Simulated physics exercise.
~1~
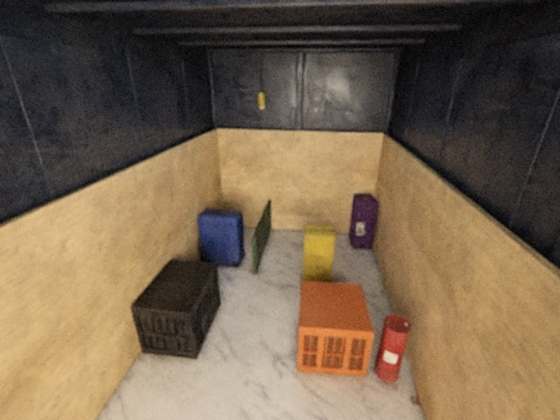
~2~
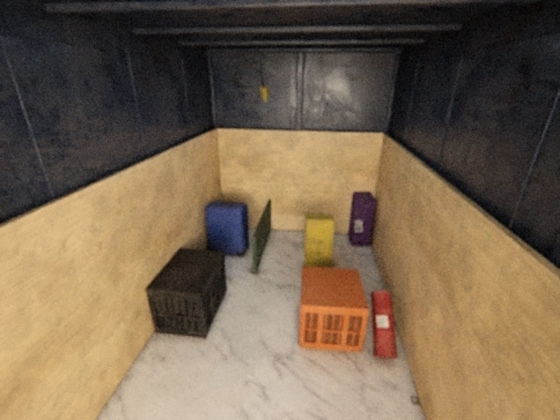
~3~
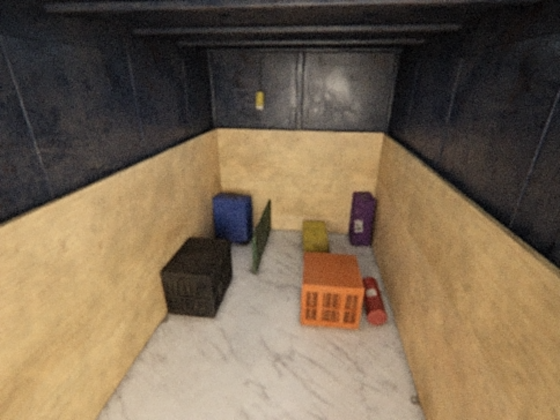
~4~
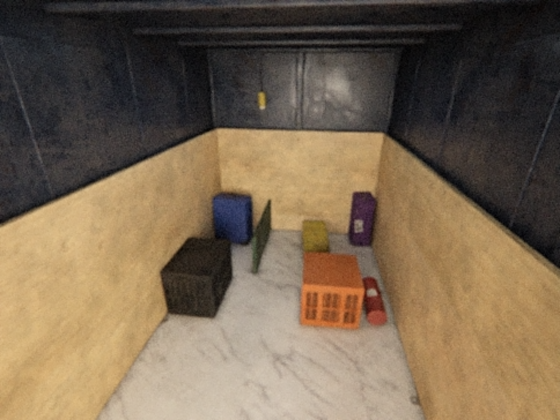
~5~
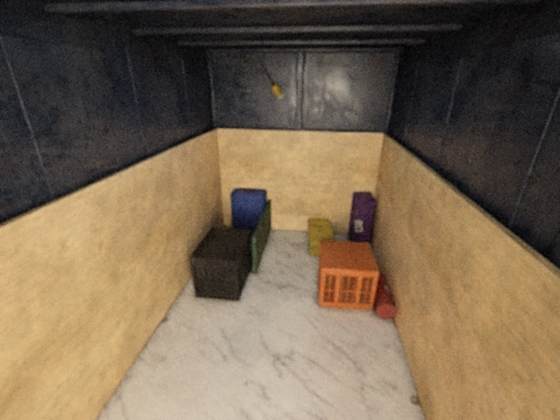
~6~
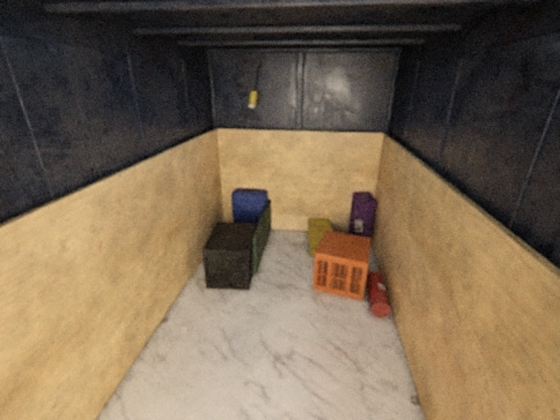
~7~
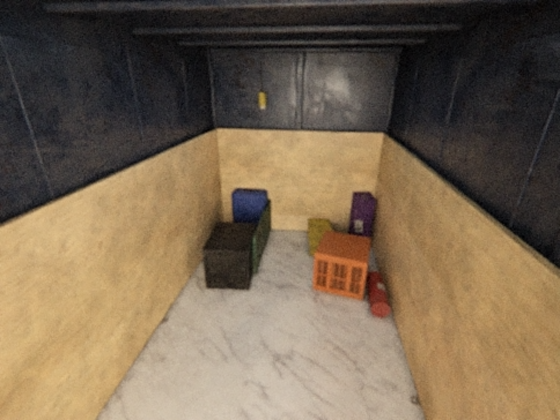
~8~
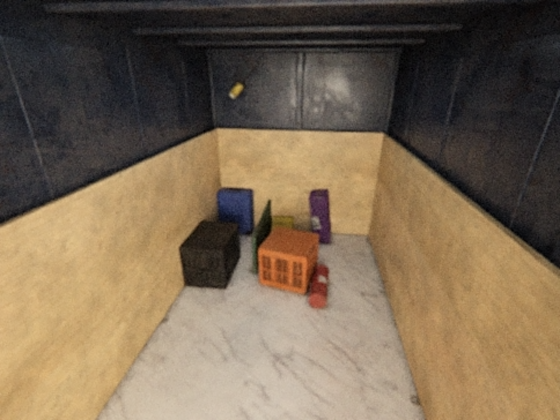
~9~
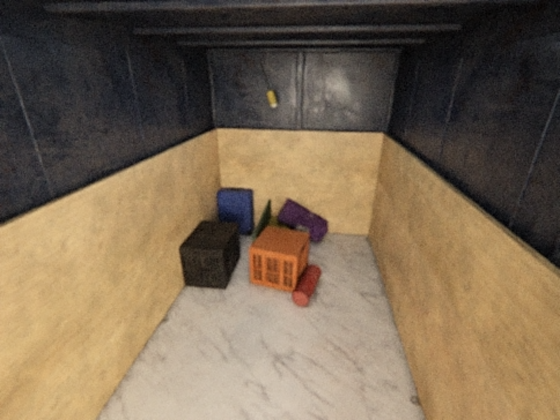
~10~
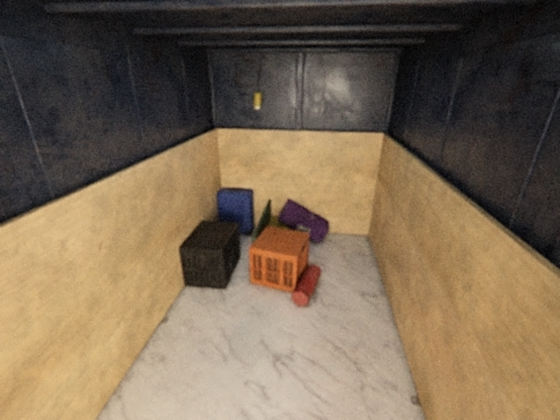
The clip opens on a cargo hold with a marble-like floor, where a black crate, a blue case, an upright green board, and yellow, purple, orange and red items stand apart. The orange and black crates slide toward the back while the red canister and yellow box tip over. After a brief pause, the black crate shifts right and farther back, closing in on the board and blue case. Another pause follows, then the load slides left and the purple box topples. Finally everything rests, with the orange crate hiding the yellow box and the red canister lying beside it.
